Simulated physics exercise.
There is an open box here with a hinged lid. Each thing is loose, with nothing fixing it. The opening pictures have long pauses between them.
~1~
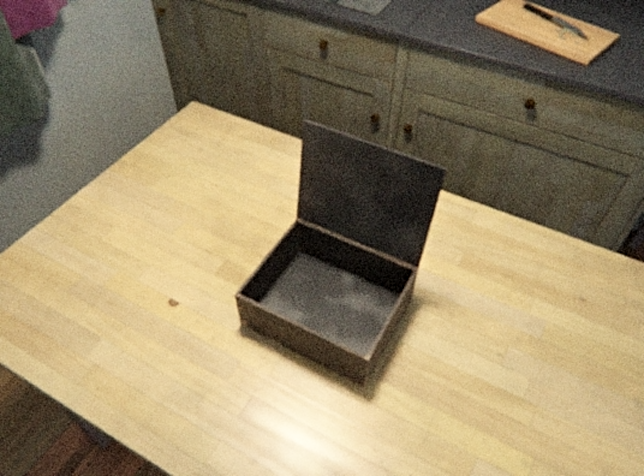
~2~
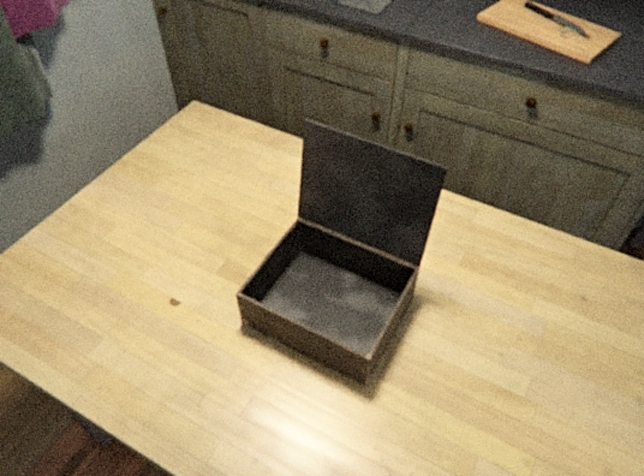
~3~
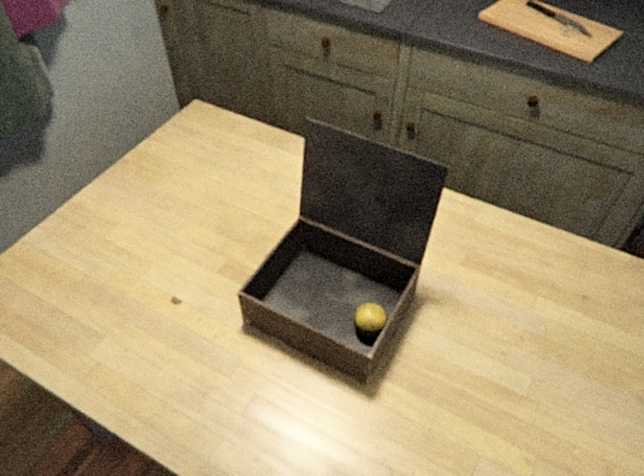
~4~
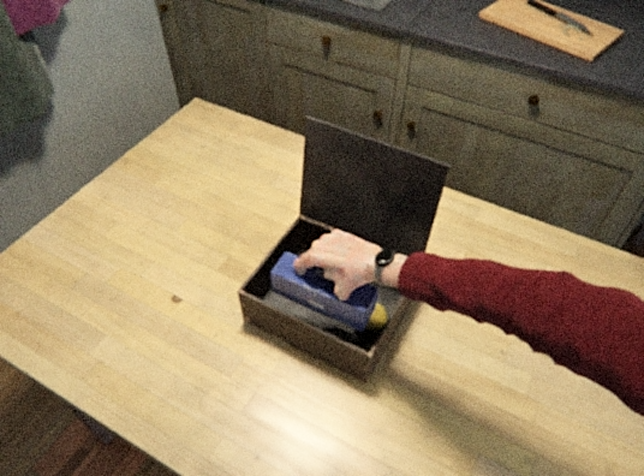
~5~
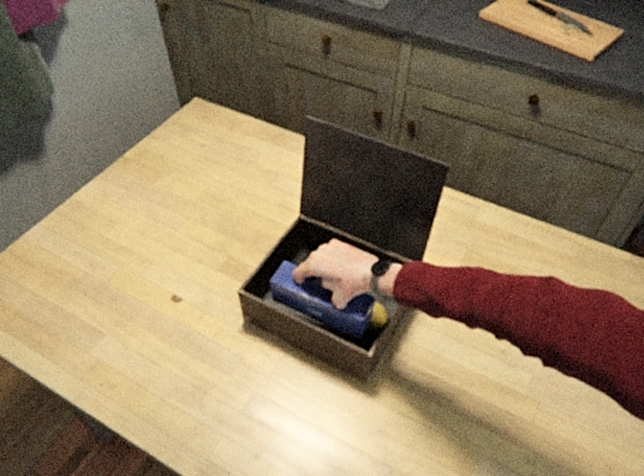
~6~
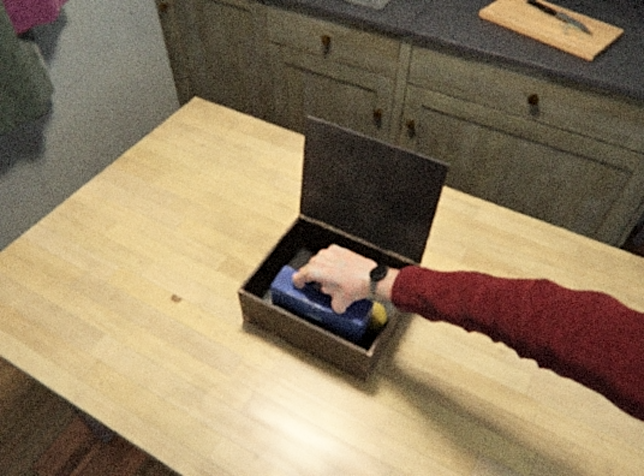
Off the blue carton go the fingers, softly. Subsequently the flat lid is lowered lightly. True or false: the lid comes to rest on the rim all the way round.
True.
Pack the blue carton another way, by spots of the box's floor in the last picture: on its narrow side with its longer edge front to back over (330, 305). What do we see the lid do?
The lid settles shut this time.
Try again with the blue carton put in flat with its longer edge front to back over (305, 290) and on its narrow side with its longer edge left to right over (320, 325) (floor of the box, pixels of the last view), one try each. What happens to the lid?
Packed the first way the lid lowers fully; packed the second way it lowers fully.
Then, 0.80 s on from there, lid starting down; blue carton shifted a little near (324, 323); yellow ball shifted about its own width.
Then, 1.60 s on from there, lid 59° above the rim; blue carton shifted a little near (324, 323); yellow ball shifted about its own width.
Then, 2.10 s on from there, lid 16° above the rim; blue carton shifted a little near (324, 323); yellow ball shifted about its own width.
In the end, lid shut; moved from the start, yellow ball and blue carton. At the end, from the last picture's camera, blue carton near (324, 323).
